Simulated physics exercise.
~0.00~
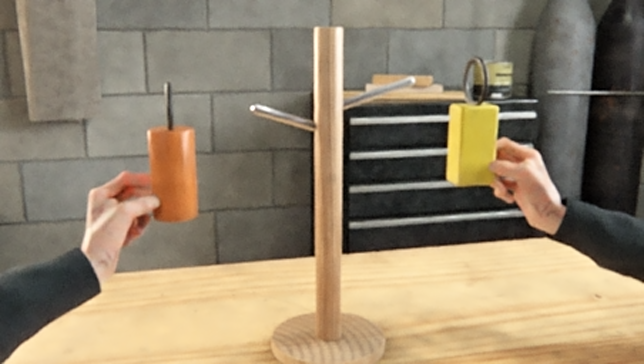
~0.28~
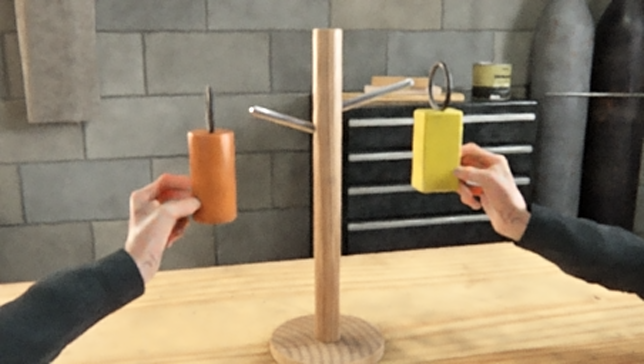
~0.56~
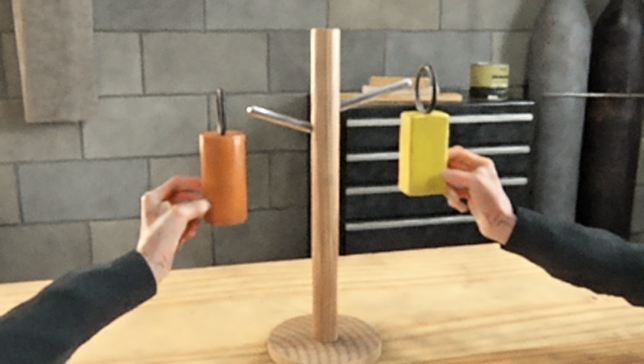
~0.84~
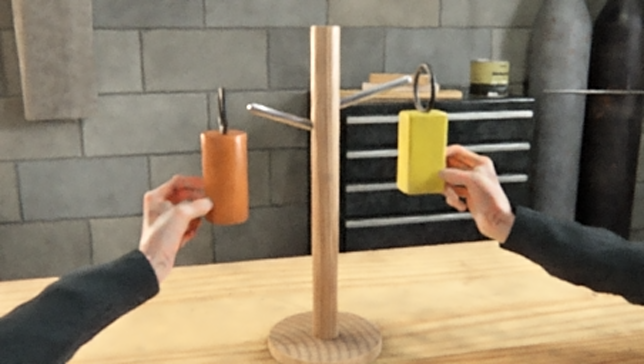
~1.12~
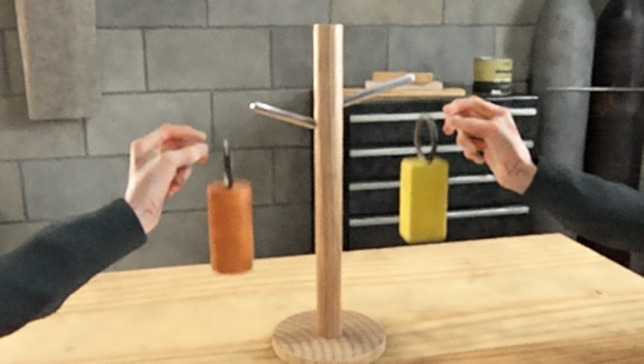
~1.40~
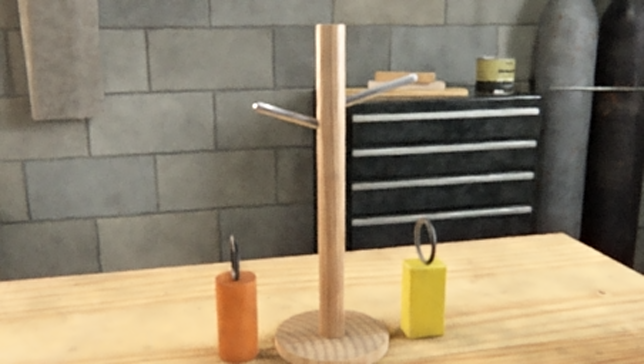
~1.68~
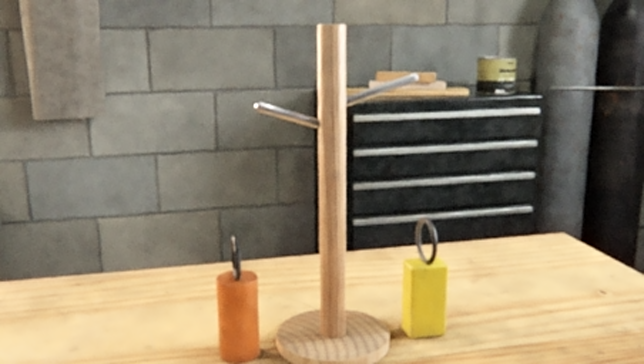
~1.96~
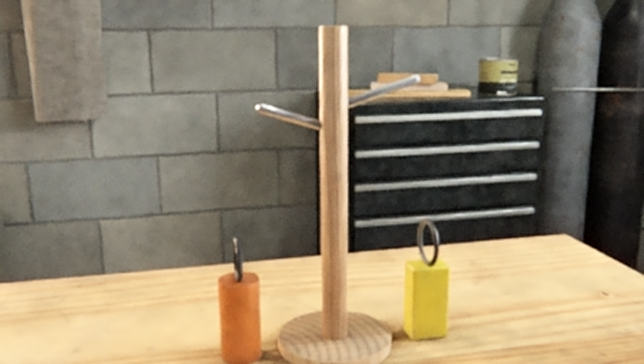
Two hands in dark sleeves hold an orange cylinder on the left and a yellow block on the right, each topped with a dark ring, on either side of a wooden post. The post stands on a round base on a light wooden table, with two metal pegs angling outward, before a grey block wall and a black drawer cabinet. The hands bring both objects inward toward the pegs and pause. Then they let go and draw back, and both objects drop. Finally, they stand upright on the table beside the base, rings up, the pegs empty.
